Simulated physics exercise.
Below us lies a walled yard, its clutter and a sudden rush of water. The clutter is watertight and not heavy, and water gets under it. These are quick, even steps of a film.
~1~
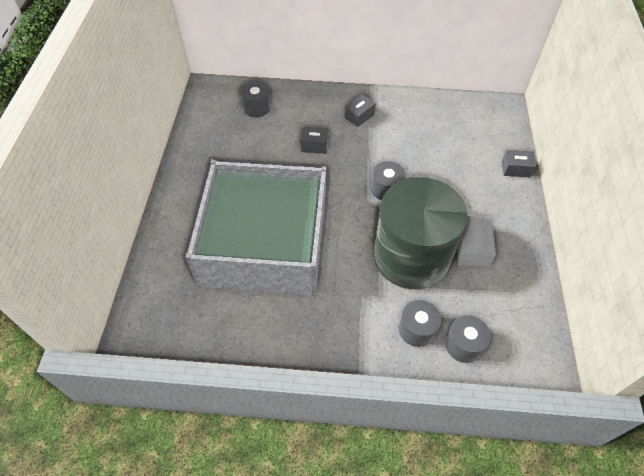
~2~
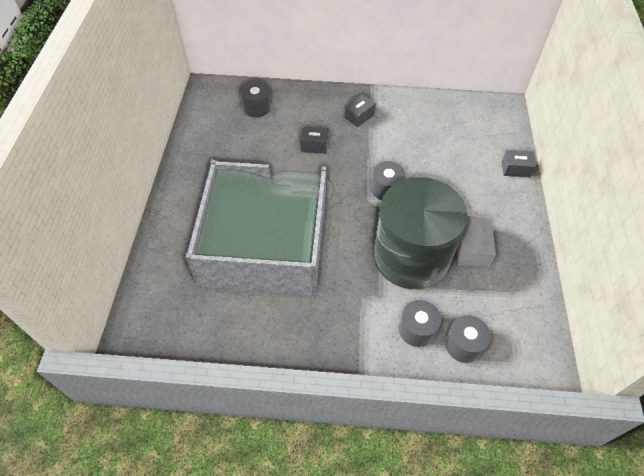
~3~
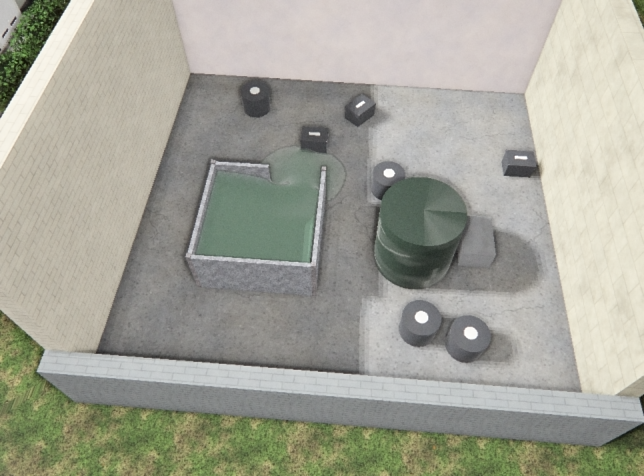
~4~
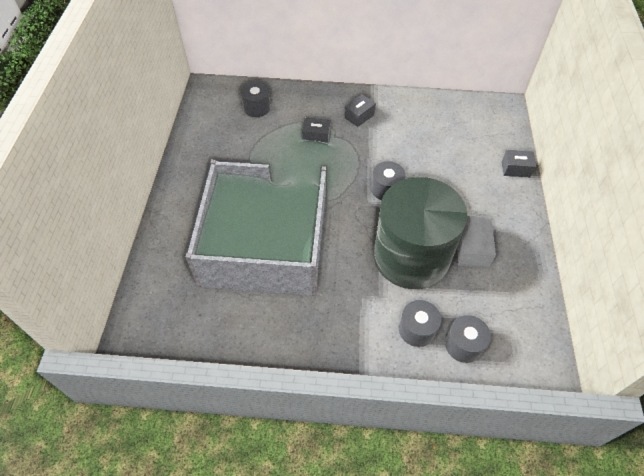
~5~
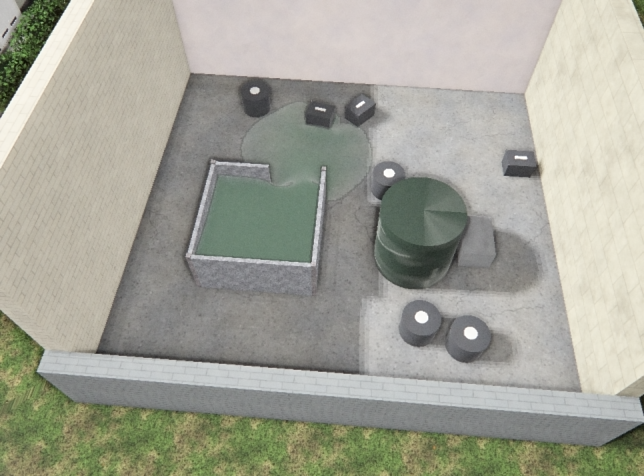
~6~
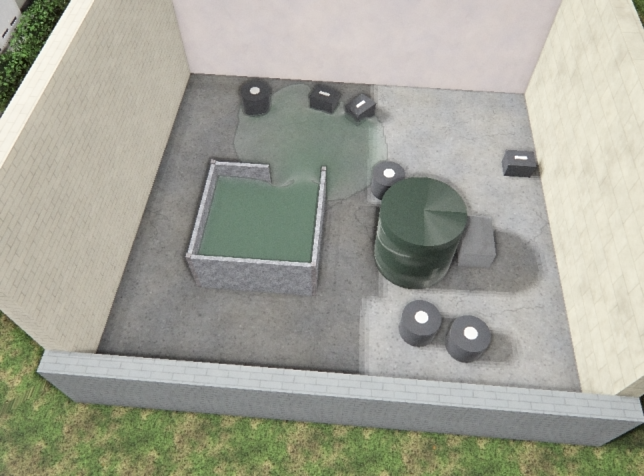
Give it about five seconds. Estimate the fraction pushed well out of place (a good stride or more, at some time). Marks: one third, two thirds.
Share: Between one and two thirds.
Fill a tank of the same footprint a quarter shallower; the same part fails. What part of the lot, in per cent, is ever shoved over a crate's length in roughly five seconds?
Near 40 in a hundred.
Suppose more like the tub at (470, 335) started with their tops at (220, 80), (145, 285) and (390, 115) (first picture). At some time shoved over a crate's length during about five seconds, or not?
In turn: Pushed that far, short of that, yes.
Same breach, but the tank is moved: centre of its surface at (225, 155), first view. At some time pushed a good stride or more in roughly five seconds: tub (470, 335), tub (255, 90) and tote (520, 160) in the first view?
In that order: Less than that, moved that far, shifted that much.
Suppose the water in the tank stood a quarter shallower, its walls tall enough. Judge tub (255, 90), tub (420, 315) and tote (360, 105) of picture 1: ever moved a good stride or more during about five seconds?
In turn: No, less than that, that far or more.
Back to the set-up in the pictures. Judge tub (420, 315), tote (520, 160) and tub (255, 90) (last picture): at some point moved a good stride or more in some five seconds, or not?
In turn: Not that far, swept aside, swept aside.
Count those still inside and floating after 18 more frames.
It comes to 3.
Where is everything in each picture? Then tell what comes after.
In the first frame, a tote at (315, 134), on the bottom; a tote at (360, 105), on the bottom; 0 of 8 have shifted.
In the second frame, a tote at (315, 134) rests on the ground; a tote at (360, 105), on the bottom; 0 of 8 have shifted.
In the third frame, a tote at (315, 134), on the bottom; a tote at (360, 105) rests on the ground; 0 of 8 have shifted.
In the fourth frame, a tote at (316, 125) rests on the ground, close to its start; a tote at (360, 105), on the bottom; 1 of 8 have shifted.
In the fifth frame, a tote at (320, 109), on the bottom, a stride from its start; a tote at (360, 105) rests on the ground; 1 of 8 have shifted.
In the sixth frame, a tote at (324, 94) rests on the ground, a stride from its start; a tote at (361, 104) rests on the ground; 1 of 8 have shifted.
A moment on, 1 of 8 are well off their spots; 0 afloat.
Next, 3 of 8 are well off their spots; 2 afloat.
Later, 4 of 8 are well off their spots; 3 afloat.
In the end, 4 of 8 are well off their spots, and 4 have been at some point; 2 afloat.
